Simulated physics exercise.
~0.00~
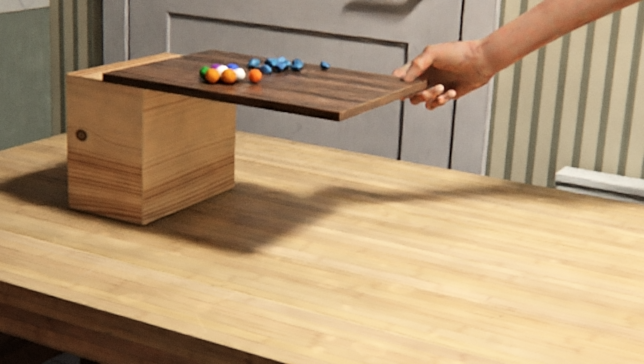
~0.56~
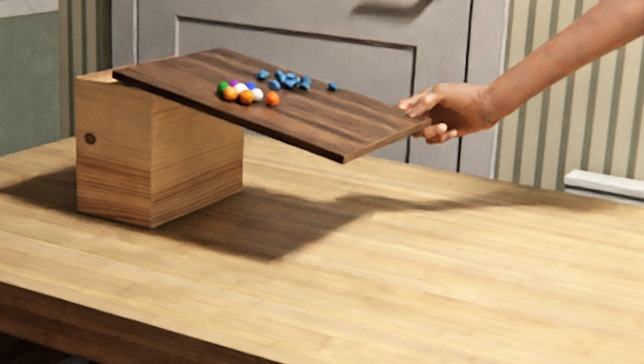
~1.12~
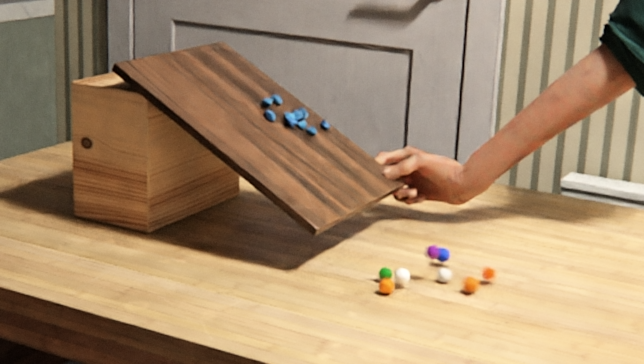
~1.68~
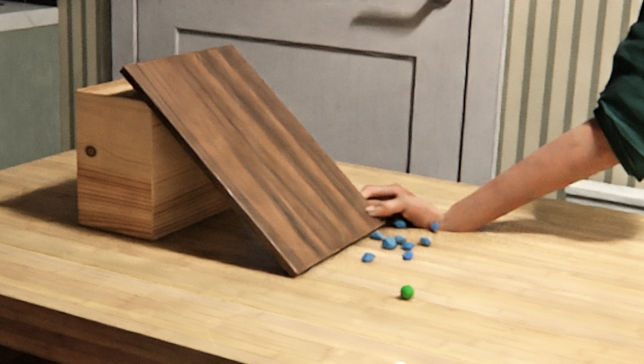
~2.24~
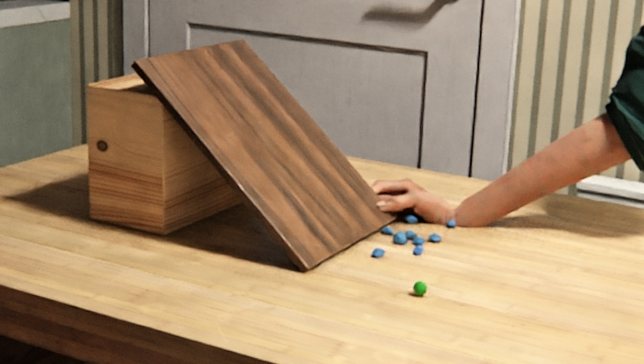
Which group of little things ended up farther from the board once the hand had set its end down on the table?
The colorful balls went farther than the blue bits. They rolled well out across the table until only the green one was still in view, while the blue bits stayed near the foot of the board.
On a wooden table, a hand lowered one end of a dark board propped on a block, and the colorful little balls rolled off first. The blue bits slid down later and stopped near its foot, with just a green ball still in view farther out.
